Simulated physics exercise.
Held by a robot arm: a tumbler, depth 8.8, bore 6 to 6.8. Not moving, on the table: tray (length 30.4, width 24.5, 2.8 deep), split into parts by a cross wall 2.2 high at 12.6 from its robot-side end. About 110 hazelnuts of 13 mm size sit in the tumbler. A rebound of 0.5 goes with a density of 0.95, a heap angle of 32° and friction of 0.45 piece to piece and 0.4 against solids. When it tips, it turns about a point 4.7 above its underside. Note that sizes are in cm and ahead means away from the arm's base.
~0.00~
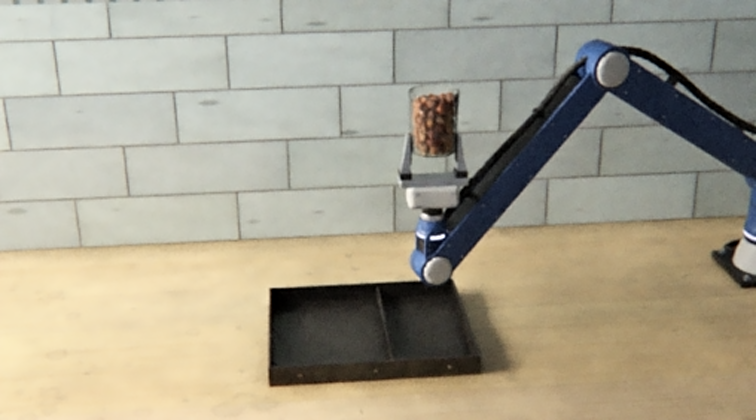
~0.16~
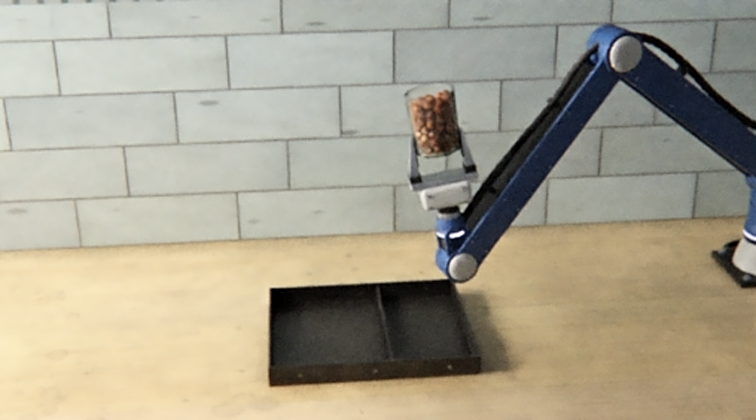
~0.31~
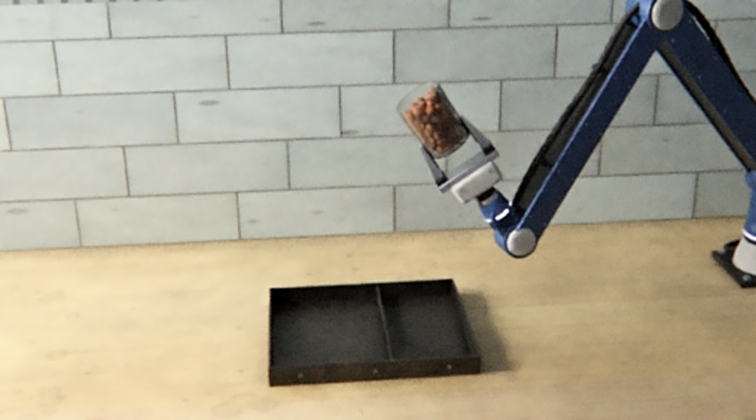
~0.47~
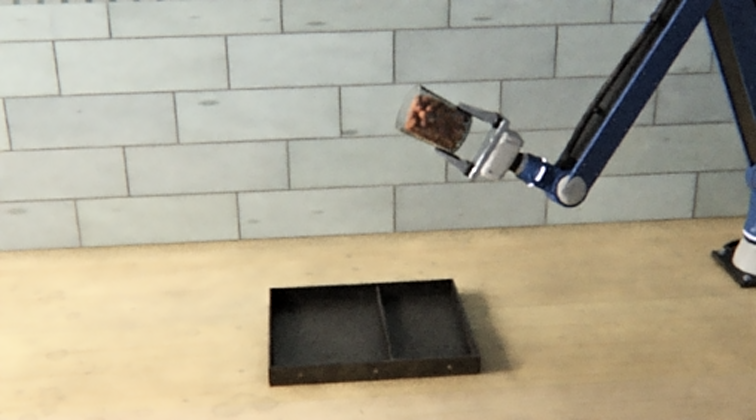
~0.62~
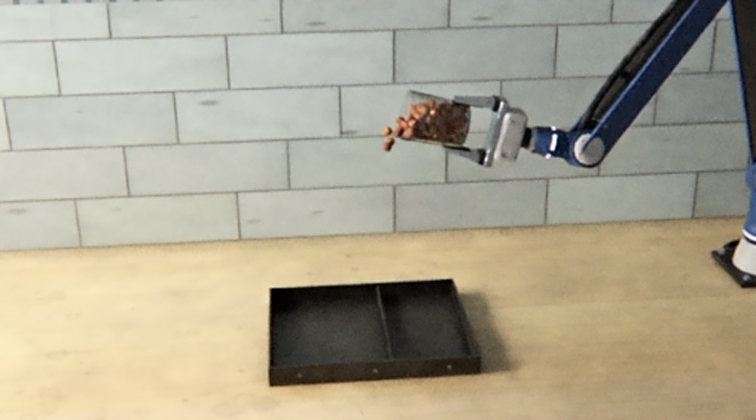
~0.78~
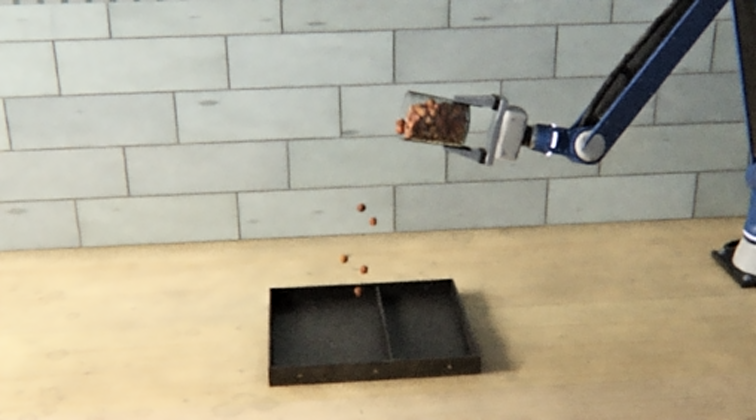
A pale wooden table stands before a light grey brick-patterned wall, seen from slightly above by a still camera. A blue robot arm on the right grips a clear tumbler of brown hazelnuts above a black tray divided into two parts. The arm swings its wrist rightward and tilts the tumbler to the left until nearly level, and a few nuts tumble over its rim and drop toward the tray.
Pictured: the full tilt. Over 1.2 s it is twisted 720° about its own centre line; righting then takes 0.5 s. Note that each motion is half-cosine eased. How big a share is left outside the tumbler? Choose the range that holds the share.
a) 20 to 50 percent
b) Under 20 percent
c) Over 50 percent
20 to 50 percent (a).
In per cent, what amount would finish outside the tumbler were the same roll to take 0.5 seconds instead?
With that change you'd see near 15 per cent.
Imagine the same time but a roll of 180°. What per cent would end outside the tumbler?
Estimate: Near 20 %.
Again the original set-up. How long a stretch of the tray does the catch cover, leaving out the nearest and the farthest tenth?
Spread length: Approx. 14 cm.
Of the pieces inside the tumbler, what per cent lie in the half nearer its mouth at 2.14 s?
I'd put it at some 35 per cent.
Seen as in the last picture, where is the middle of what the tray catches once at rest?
Middle: Close to (323, 345).
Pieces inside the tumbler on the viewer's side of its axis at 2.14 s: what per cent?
The answer works out at some 55 percent.
By 1.46 s, tipped 78°, highest piece 38 above the table; 92 in the tumbler, 10 in the far-side part, 8 in flight or on a rim.
By 2.14 s, tipped 60°, highest piece 37 above the table; 75 in the tumbler, 27 in the far-side part, 1 in the robot-side part, 1 on the table or floor, 6 in flight or on a rim.
By 2.68 s, upright, highest piece 38 above the table; 75 in the tumbler, 31 in the far-side part, 2 in the robot-side part, 2 on the table or floor.
By 3.38 s, upright, highest piece 38 above the table; 75 in the tumbler, 31 in the far-side part, 2 in the robot-side part, 2 on the table or floor.
Final count, 75 in the tumbler, 31 in the far-side part, 2 in the robot-side part, 2 on the table or floor. That is 32 % outside the tumbler.
